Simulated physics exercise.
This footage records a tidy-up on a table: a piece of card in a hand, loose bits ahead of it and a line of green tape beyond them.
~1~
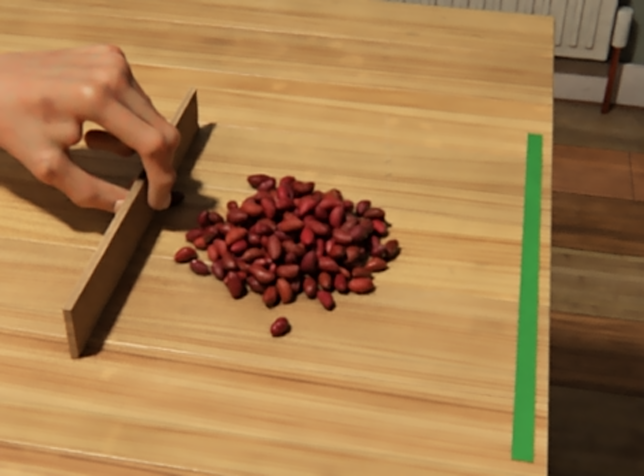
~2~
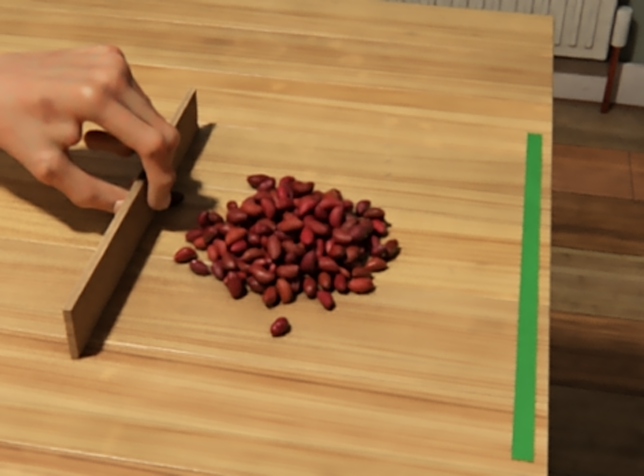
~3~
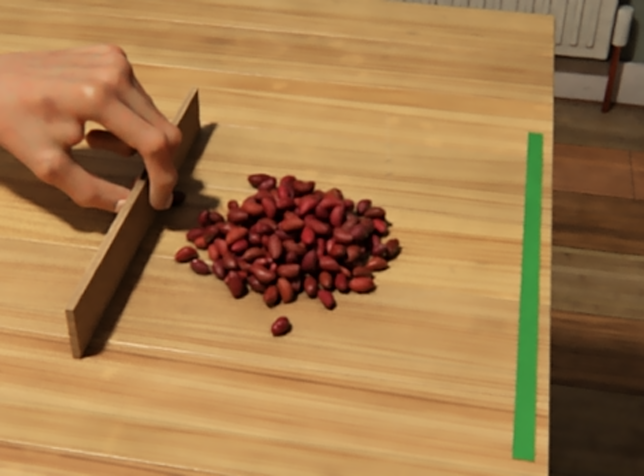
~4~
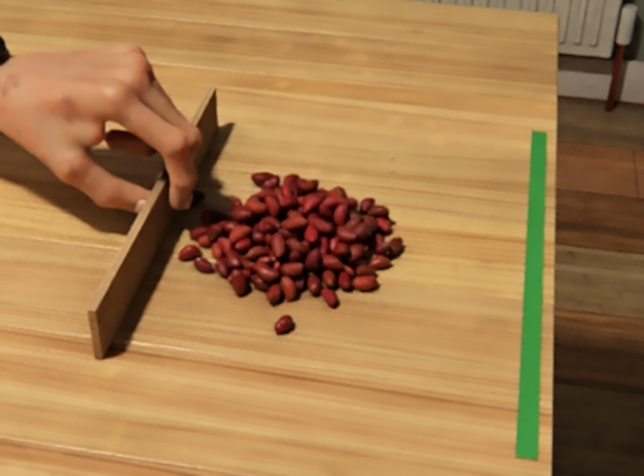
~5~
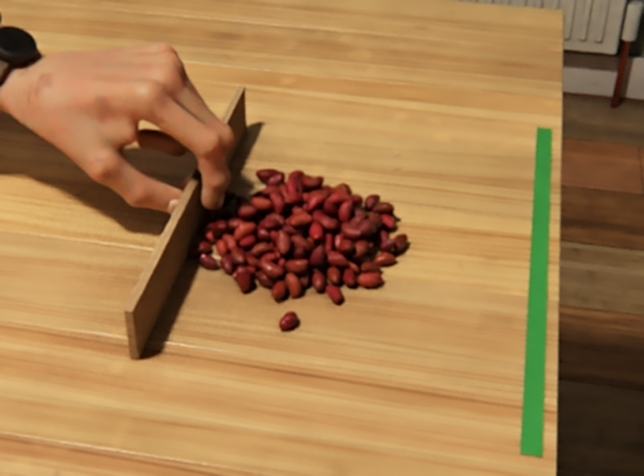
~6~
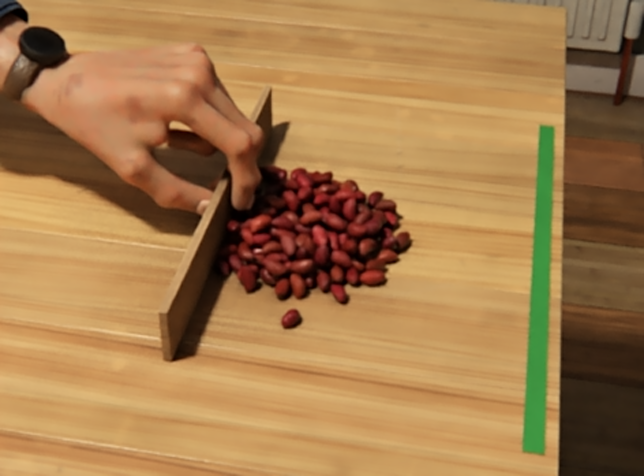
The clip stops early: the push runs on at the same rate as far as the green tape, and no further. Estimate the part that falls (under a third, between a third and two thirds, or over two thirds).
By the finish, beyond two thirds of it has gone over the edge.
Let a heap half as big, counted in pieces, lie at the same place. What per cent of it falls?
Estimate: Around 100 %.
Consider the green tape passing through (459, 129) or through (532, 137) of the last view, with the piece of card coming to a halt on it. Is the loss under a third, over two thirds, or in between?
Result 1: Under a third. Result 2: More than two thirds.
Soon, piece of card still moving, near (393, 202); heap all on the table, its front near (539, 272).
A while on, piece of card stopped at the green tape; heap most over the edge.
Towards the end, piece of card stopped at the green tape; heap all over the edge.
Finally, piece of card stopped at the green tape; heap all over the edge.
